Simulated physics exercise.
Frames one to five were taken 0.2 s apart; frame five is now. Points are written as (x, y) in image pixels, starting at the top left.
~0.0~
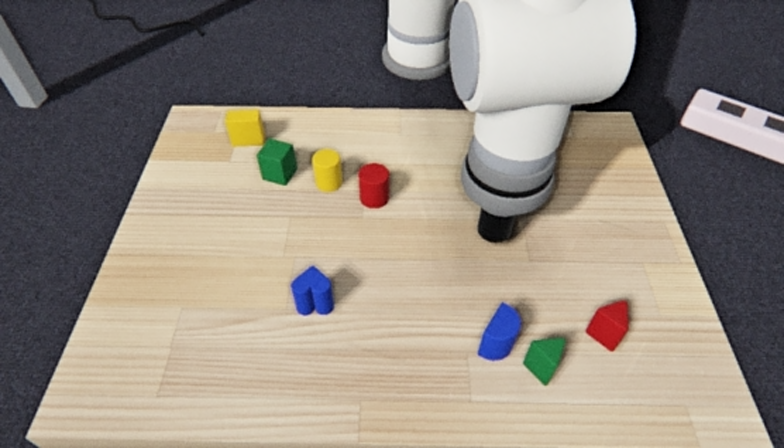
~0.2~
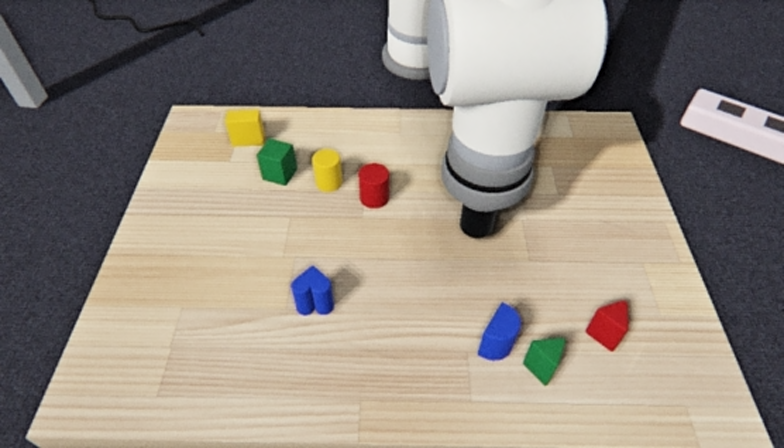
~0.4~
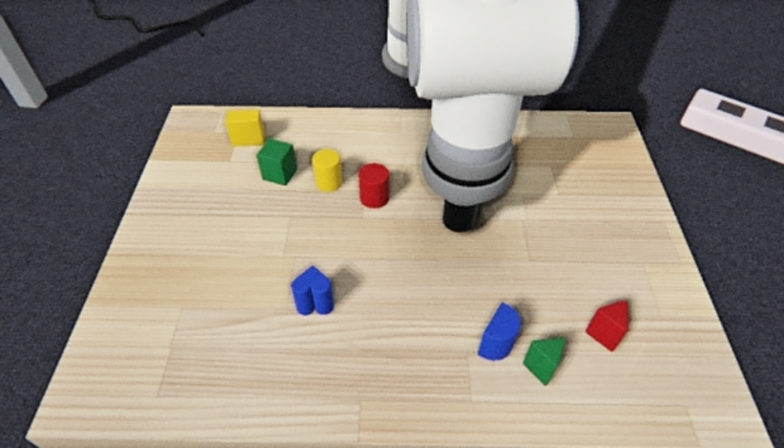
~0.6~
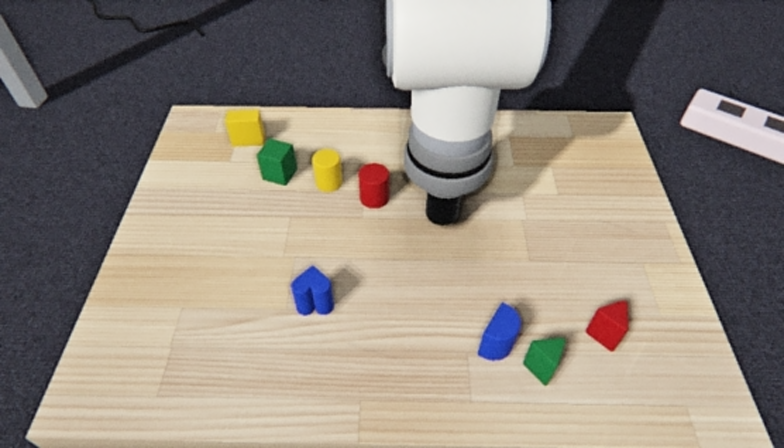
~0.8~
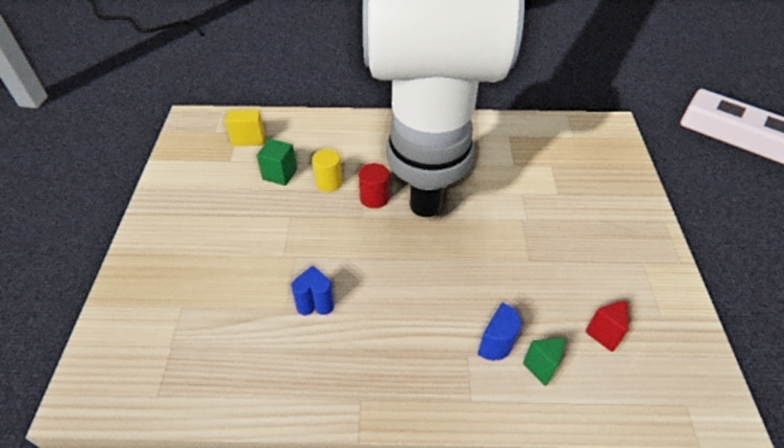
A white robot arm moves steadily left across a wooden table while the colored blocks stay still.
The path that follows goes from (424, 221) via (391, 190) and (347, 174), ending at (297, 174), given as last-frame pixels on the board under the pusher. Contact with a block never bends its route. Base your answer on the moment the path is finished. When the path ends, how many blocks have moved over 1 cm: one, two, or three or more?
Shifted over 1 cm: Three or more.
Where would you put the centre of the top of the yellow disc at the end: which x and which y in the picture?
If I read the scene right, the answer is (277, 167).
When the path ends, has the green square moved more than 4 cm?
I'd say no.
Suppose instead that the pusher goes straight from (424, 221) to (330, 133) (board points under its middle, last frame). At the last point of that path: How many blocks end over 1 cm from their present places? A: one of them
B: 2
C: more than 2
That would be A.
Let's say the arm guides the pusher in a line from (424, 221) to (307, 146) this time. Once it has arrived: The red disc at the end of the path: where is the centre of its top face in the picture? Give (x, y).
Just about (313, 155).
What follows on the original path. One third of the way, pusher (391, 176); red disc (361, 169).
Two thirds of the way, pusher (345, 160); yellow disc (306, 158); red disc (331, 168).
At the end, pusher (294, 160); yellow rectangular block not moved; green square (257, 150), turned 25° clockwise; yellow disc (277, 167); red disc (328, 169).
